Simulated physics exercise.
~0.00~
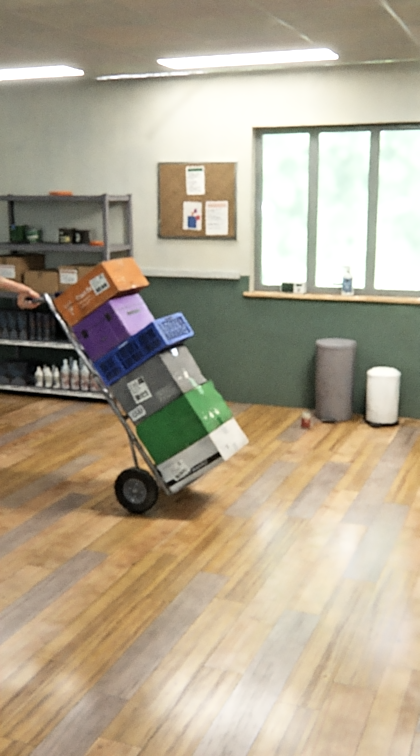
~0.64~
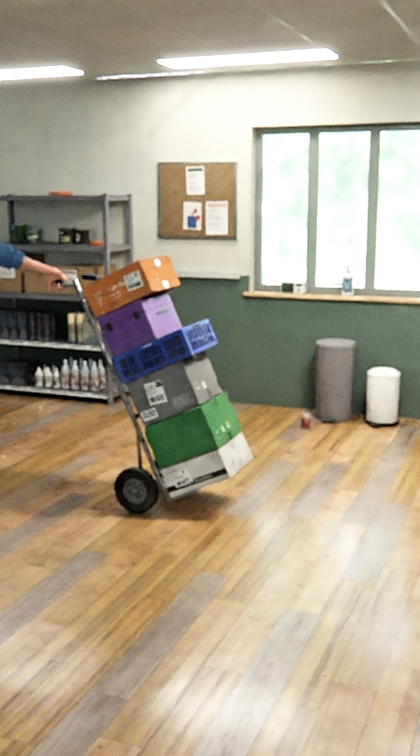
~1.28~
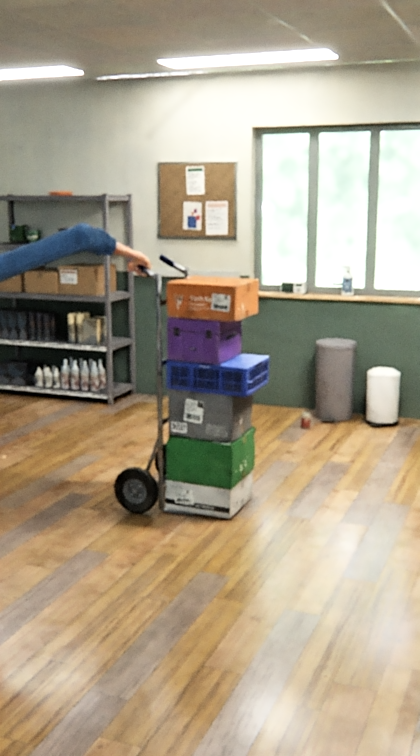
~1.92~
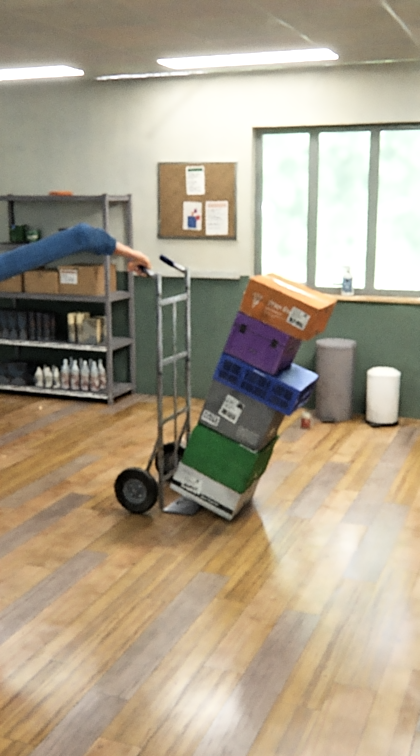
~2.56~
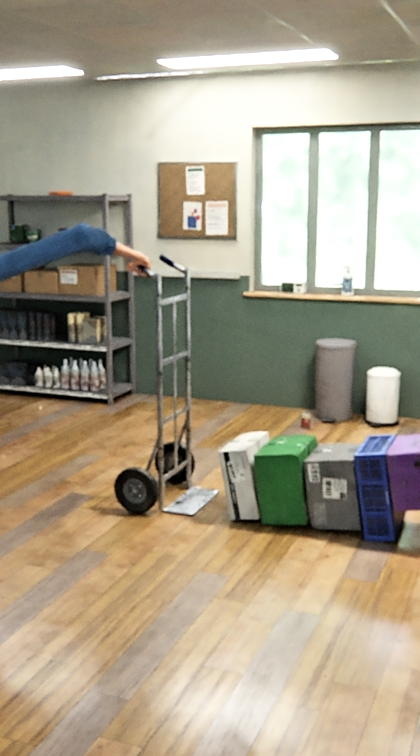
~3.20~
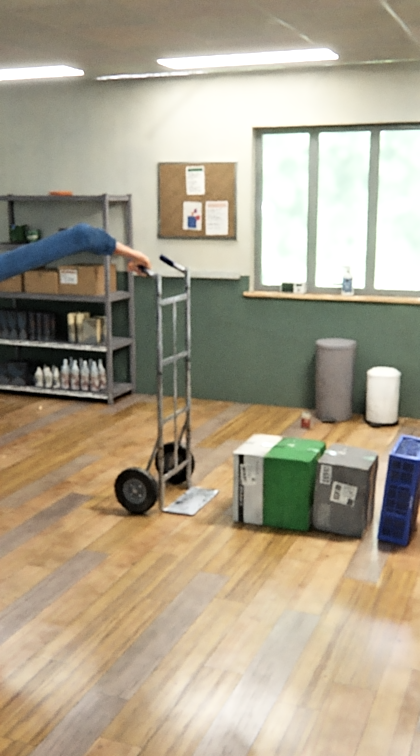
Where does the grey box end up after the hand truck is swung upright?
It does not keep its place on the truck. It topples off to the right with the stack and ends on the floor, between the green box and the blue crate.
